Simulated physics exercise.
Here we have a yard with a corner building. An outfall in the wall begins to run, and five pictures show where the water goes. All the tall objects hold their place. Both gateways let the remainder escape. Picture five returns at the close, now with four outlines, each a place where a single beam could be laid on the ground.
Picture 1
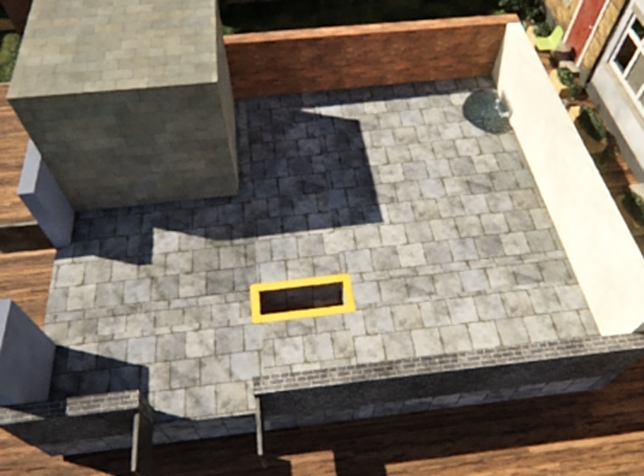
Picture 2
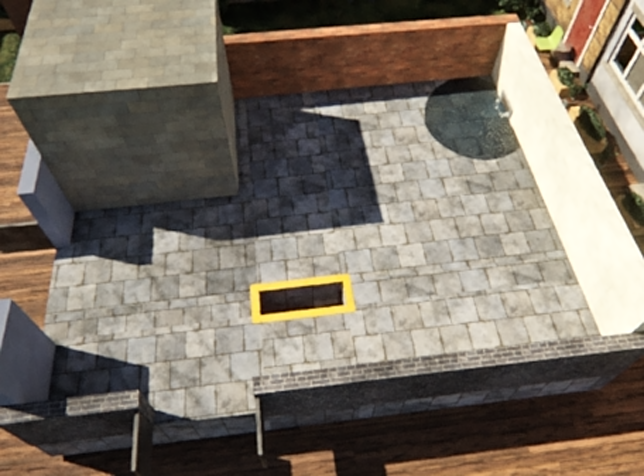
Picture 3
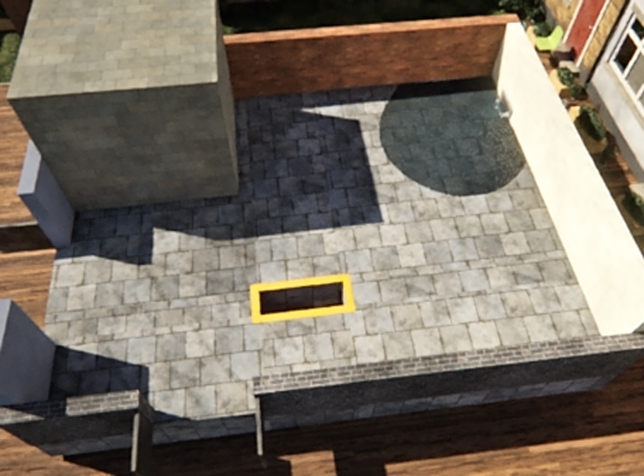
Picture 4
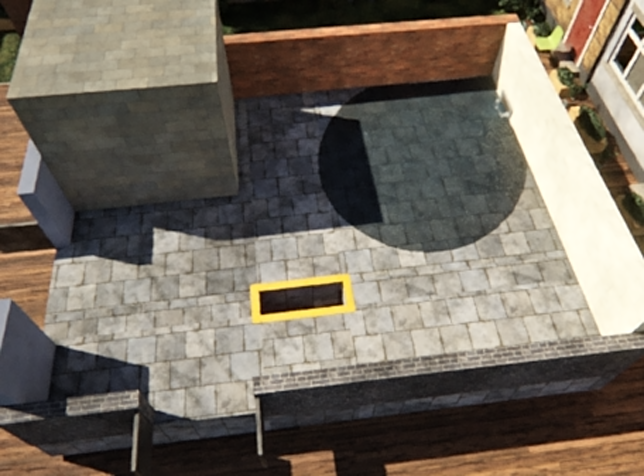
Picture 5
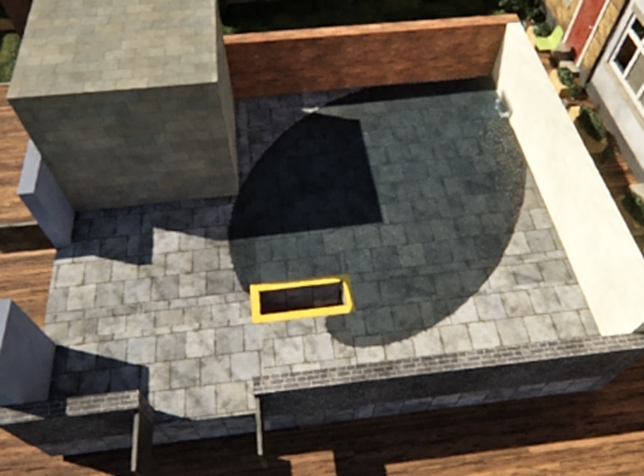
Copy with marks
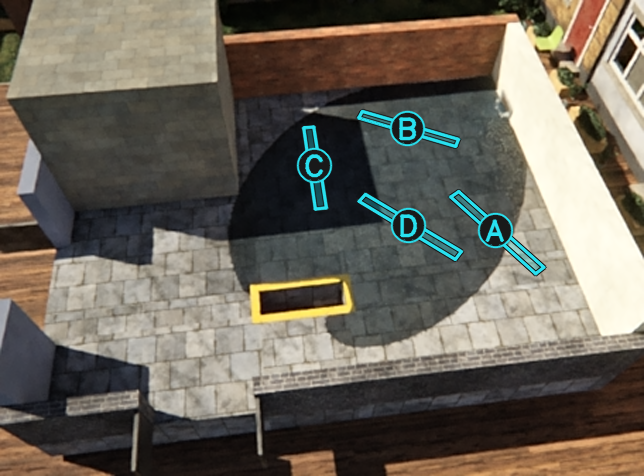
Paved yard with a corner building, a dark round pool of water spreading from the far right corner to the yellow-edged drain.
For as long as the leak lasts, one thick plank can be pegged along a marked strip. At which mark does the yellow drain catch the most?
It is C.
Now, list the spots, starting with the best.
The order is C, A, B, D.
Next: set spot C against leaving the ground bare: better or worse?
Spot C is better.
In cyan, A from (454, 194) to (539, 270); B from (360, 114) to (457, 142); C from (320, 208) to (308, 127); D from (362, 197) to (458, 255).
If A is chosen, about 37 % of the stream goes into the yellow drain, about 62 % out by the gates.
If B is chosen, about 25 % of the stream goes into the yellow drain, about 74 % out by the gates.
If C is chosen, about 55 % of the stream goes into the yellow drain, about 39 % out by the gates.
If D is chosen, about 13 % of the stream goes into the yellow drain, about 87 % out by the gates.
